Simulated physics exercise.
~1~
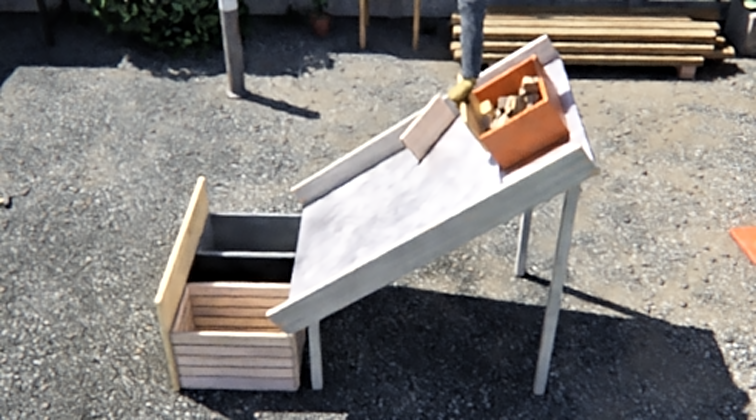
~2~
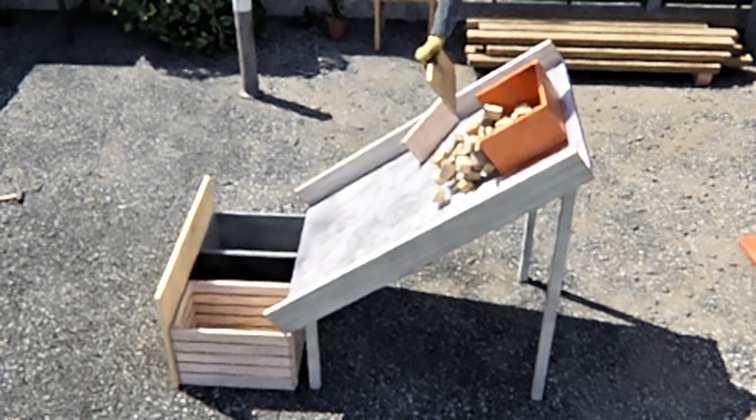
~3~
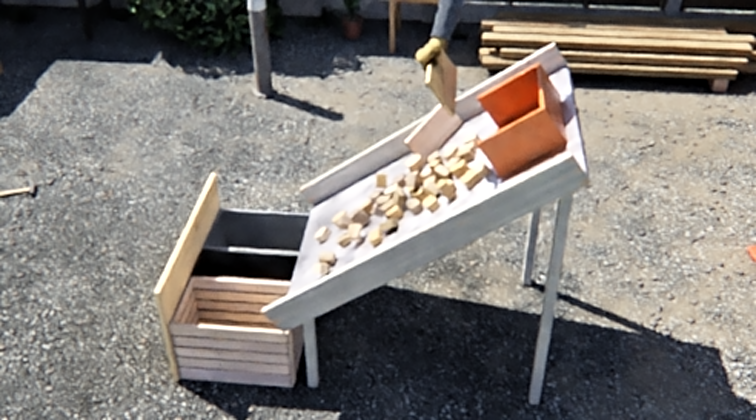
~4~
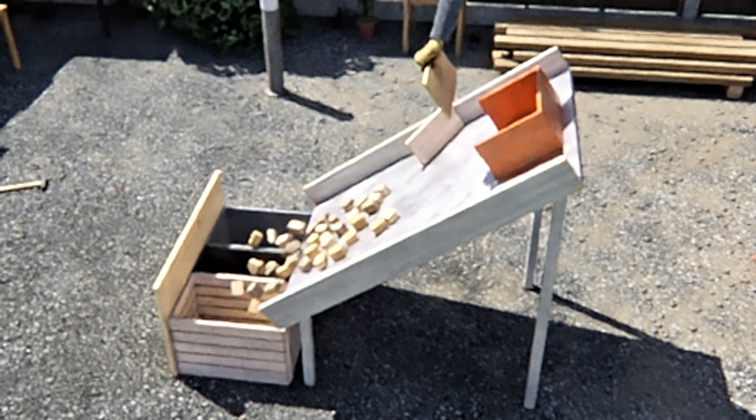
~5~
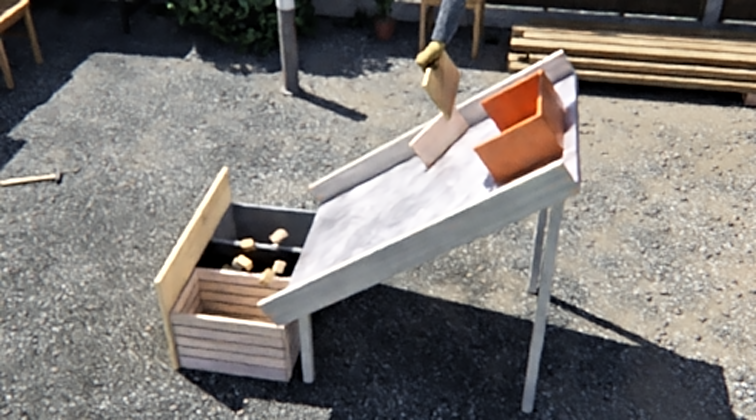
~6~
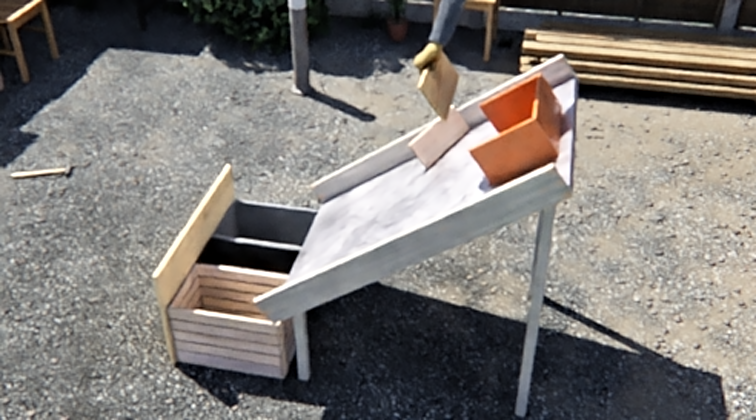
In a sunlit gravel yard, a pale sloping table leads down to a slatted wooden tote, a black bin and a grey bin, with an orange pen full of wooden blocks at its top. A gloved hand pulls the gate up and holds it clear. The blocks spill out in a clump, then spread down the slope past an angled board. They tumble off the lower edge toward the containers, and the last few drop in. At the end the slope and pen are empty, and the hand still holds the gate.
